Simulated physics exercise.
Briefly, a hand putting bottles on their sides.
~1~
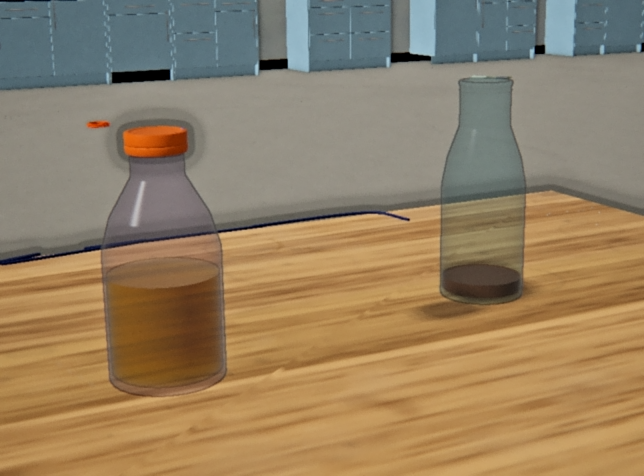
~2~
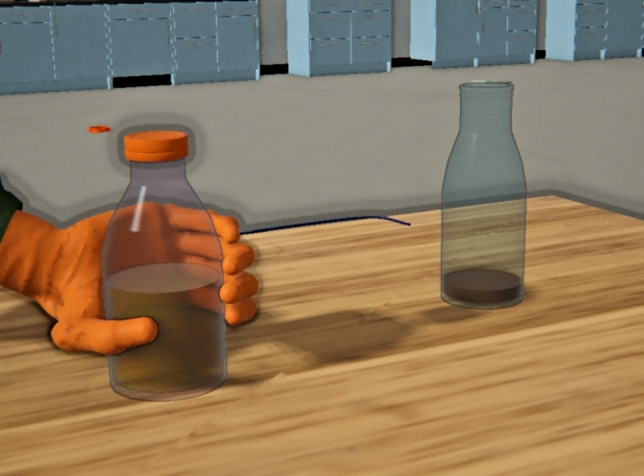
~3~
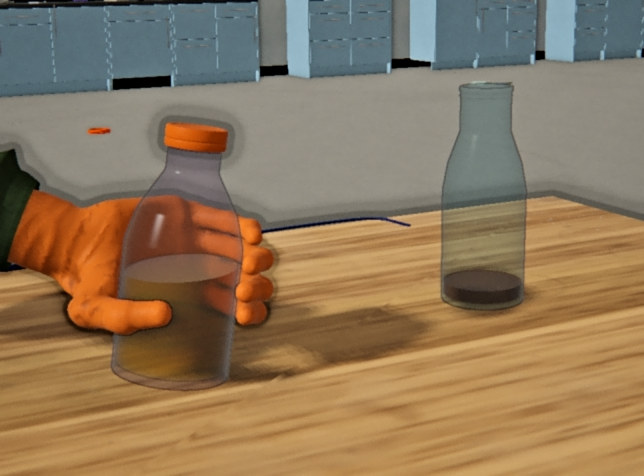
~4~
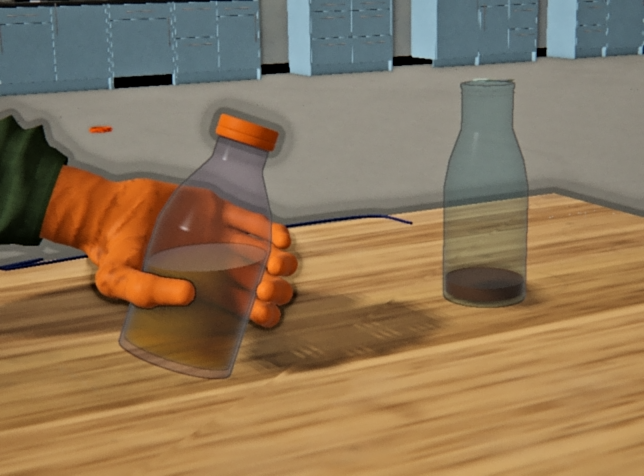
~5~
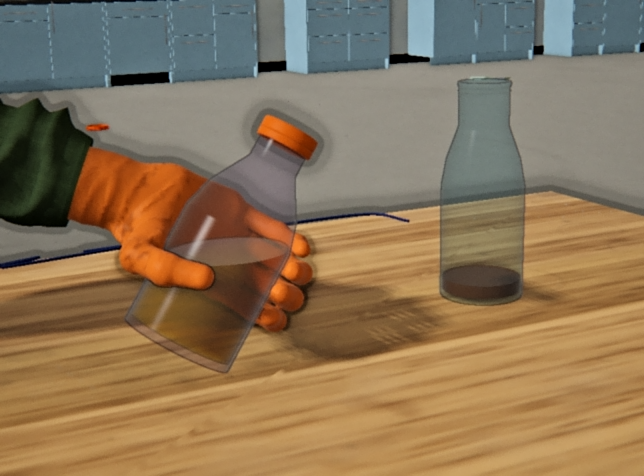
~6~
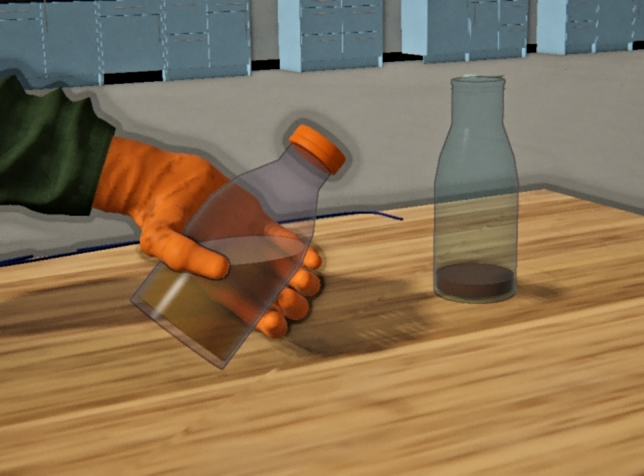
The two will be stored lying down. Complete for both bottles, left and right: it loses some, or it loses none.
Left: It loses none. Right: It loses none.
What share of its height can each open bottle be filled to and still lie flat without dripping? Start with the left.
18 % and 12 %.
Next, the left bottle is nearly down; left bottle, dry at the neck.
After that, the left bottle lies flat; left bottle, dry at the neck.
Finally, both lie flat; left bottle, dry at the neck; right bottle, dry at the neck.
